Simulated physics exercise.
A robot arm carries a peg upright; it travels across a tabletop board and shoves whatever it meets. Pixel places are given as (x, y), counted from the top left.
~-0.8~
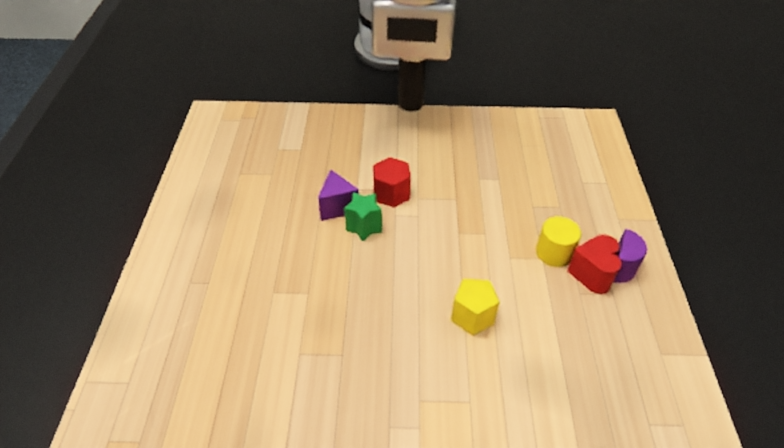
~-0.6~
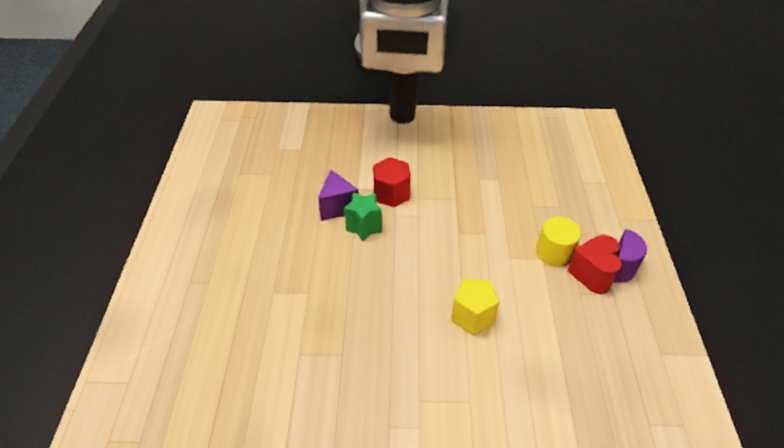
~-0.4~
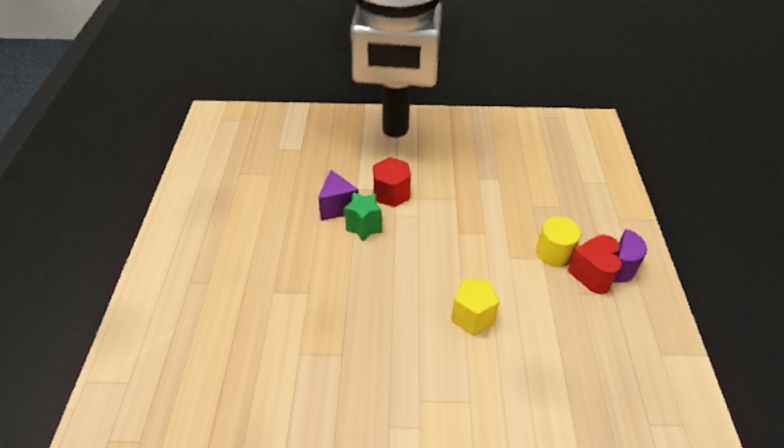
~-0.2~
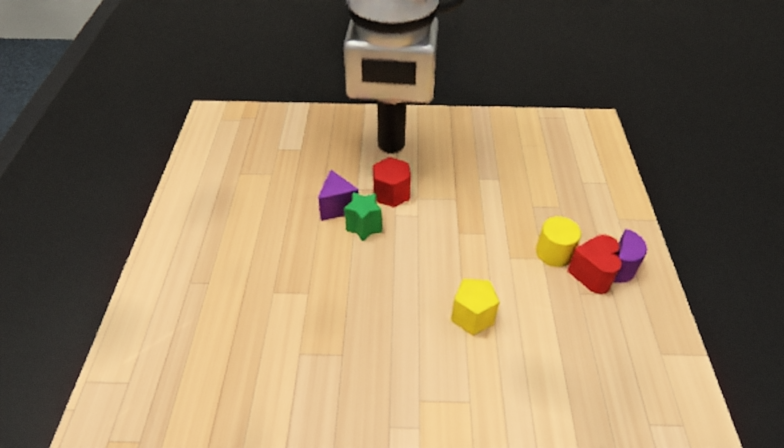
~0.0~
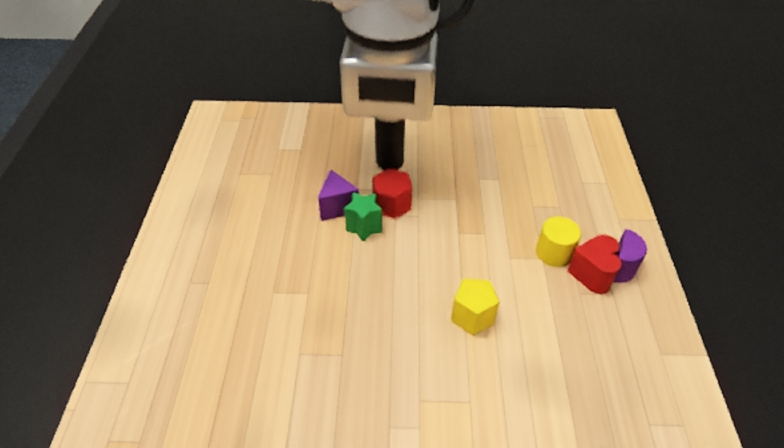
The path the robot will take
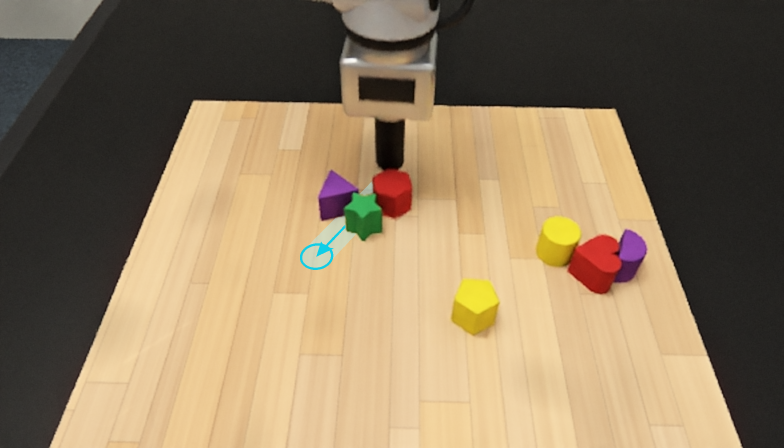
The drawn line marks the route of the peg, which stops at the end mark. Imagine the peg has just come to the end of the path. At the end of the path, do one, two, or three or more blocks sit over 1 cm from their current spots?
I predict three or more.
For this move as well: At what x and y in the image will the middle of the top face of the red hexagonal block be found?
Close to (389, 200).
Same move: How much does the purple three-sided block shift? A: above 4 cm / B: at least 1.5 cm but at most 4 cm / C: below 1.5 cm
My answer is option B.
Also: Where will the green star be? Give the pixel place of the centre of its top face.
I think it will end close to (355, 228).
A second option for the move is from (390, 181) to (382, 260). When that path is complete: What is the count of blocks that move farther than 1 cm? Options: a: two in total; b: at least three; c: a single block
My pick is a.
The drawn path runs in a line from (390, 181) to (317, 256).
On the path given first. One third of the way, peg (366, 187); green star (361, 213), turned 55° clockwise; red hexagonal block (389, 198), turned 60° anticlockwise.
Two thirds of the way, peg (341, 212); purple three-sided block (316, 196), turned 75° clockwise; green star (358, 223), turned 30° clockwise; red hexagonal block (389, 200), turned 70° anticlockwise.
At the end, peg (314, 239); purple three-sided block (315, 196), turned 80° clockwise; green star (355, 228); red hexagonal block (389, 200), turned 70° anticlockwise.
